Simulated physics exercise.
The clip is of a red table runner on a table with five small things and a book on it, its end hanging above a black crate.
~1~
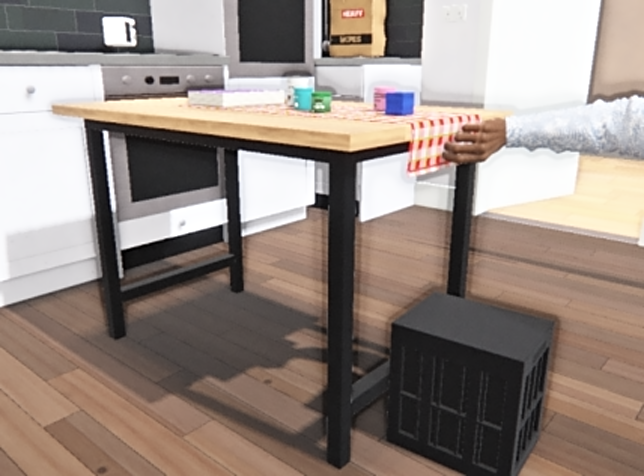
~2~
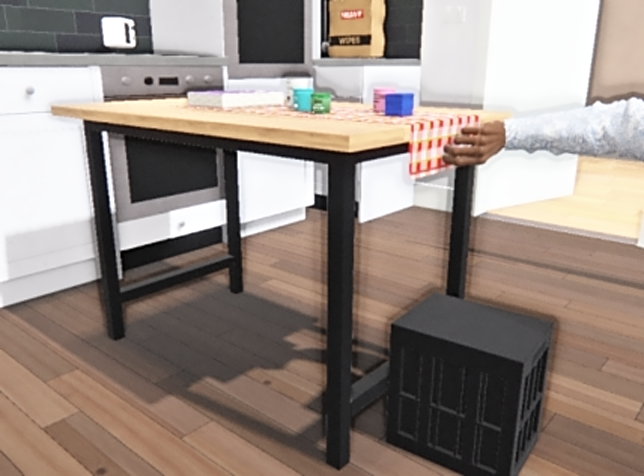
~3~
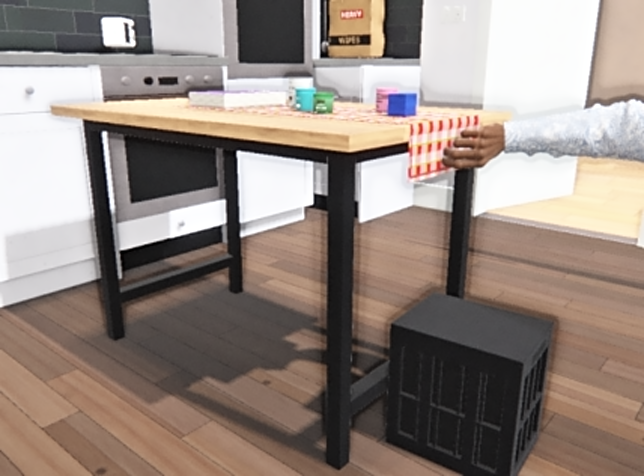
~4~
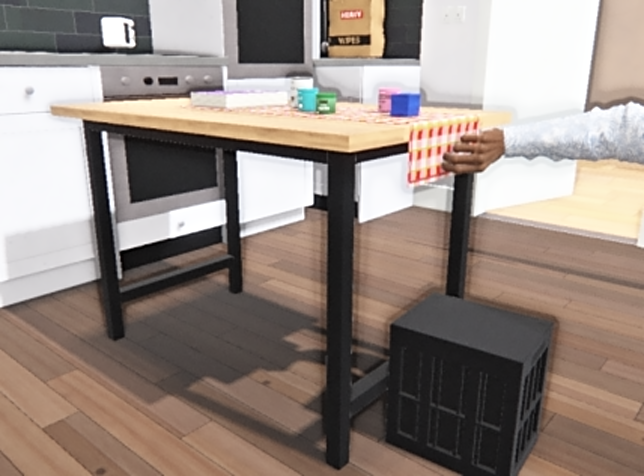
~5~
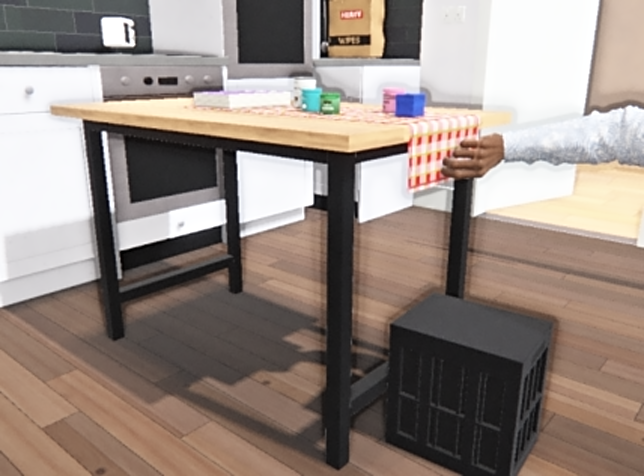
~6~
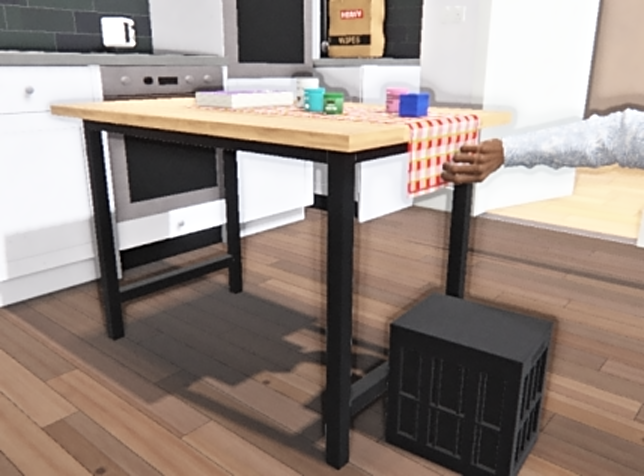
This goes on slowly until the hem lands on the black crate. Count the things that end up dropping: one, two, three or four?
Count: Three.
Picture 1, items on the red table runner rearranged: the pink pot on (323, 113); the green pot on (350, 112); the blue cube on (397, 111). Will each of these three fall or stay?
Outcome: Pink pot is gone; green pot is gone; blue cube is gone.
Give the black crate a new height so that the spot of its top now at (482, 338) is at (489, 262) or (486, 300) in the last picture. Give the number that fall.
Then 1, then 2.
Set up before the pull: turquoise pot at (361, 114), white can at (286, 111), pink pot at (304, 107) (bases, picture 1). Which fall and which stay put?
The turquoise pot ends up off; the white can stays put; the pink pot stays put.
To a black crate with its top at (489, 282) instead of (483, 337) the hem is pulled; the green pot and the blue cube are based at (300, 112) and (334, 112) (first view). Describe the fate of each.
As for the green pot, it stays in place; as for the blue cube, it stays in place.
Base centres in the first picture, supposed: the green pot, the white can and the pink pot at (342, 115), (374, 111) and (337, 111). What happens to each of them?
You'd see the green pot go down, the white can go down and the pink pot go down.
Soon after, hem near (442, 246); blue cube gone.
After that, hem near (440, 290); blue cube and pink pot gone.
And then, hem on the crate; blue cube, pink pot and green pot gone.
In the end, hem on the crate; blue cube, pink pot and green pot gone. It carries off three.
